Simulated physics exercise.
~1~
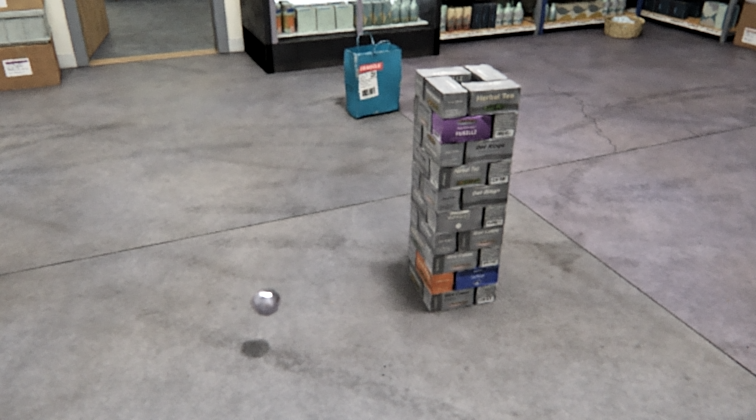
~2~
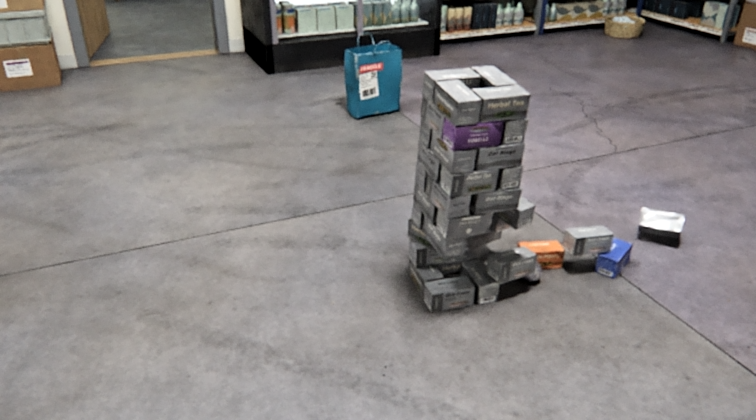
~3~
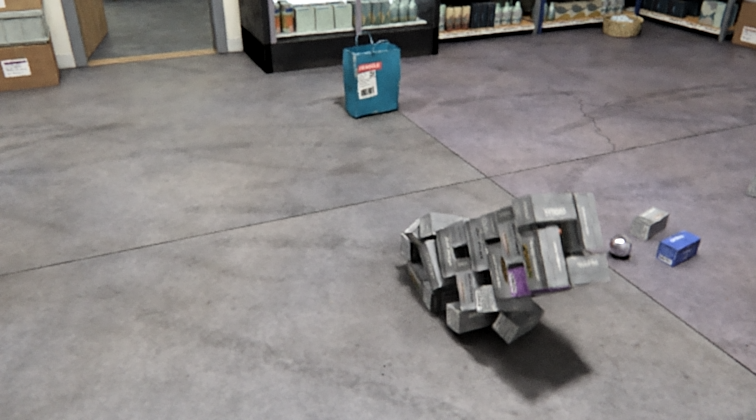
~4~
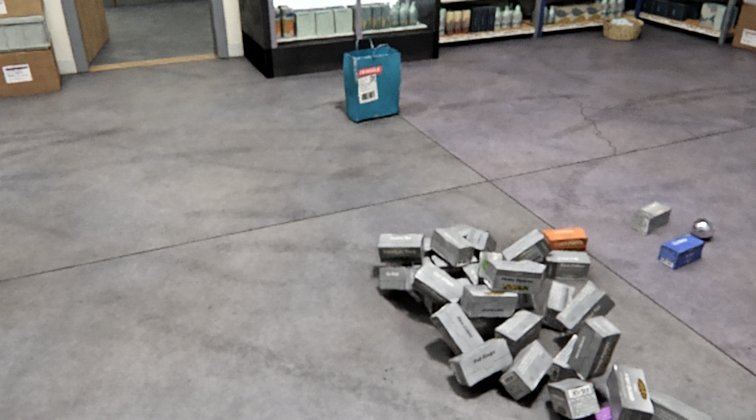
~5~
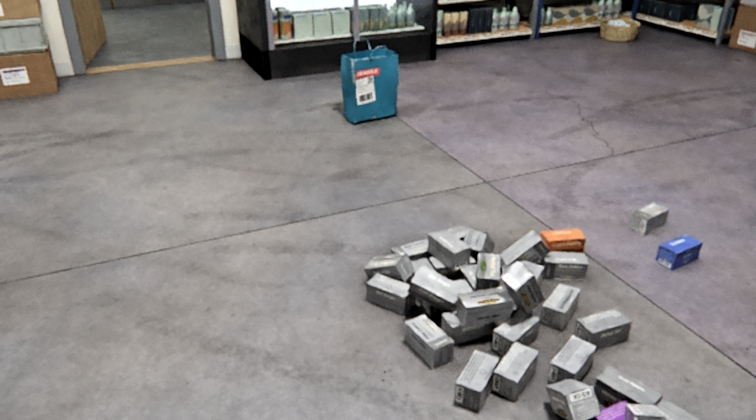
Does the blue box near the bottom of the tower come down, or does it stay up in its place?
It comes down. The blue box is knocked out to the right and ends up lying on the floor, away from the main heap.
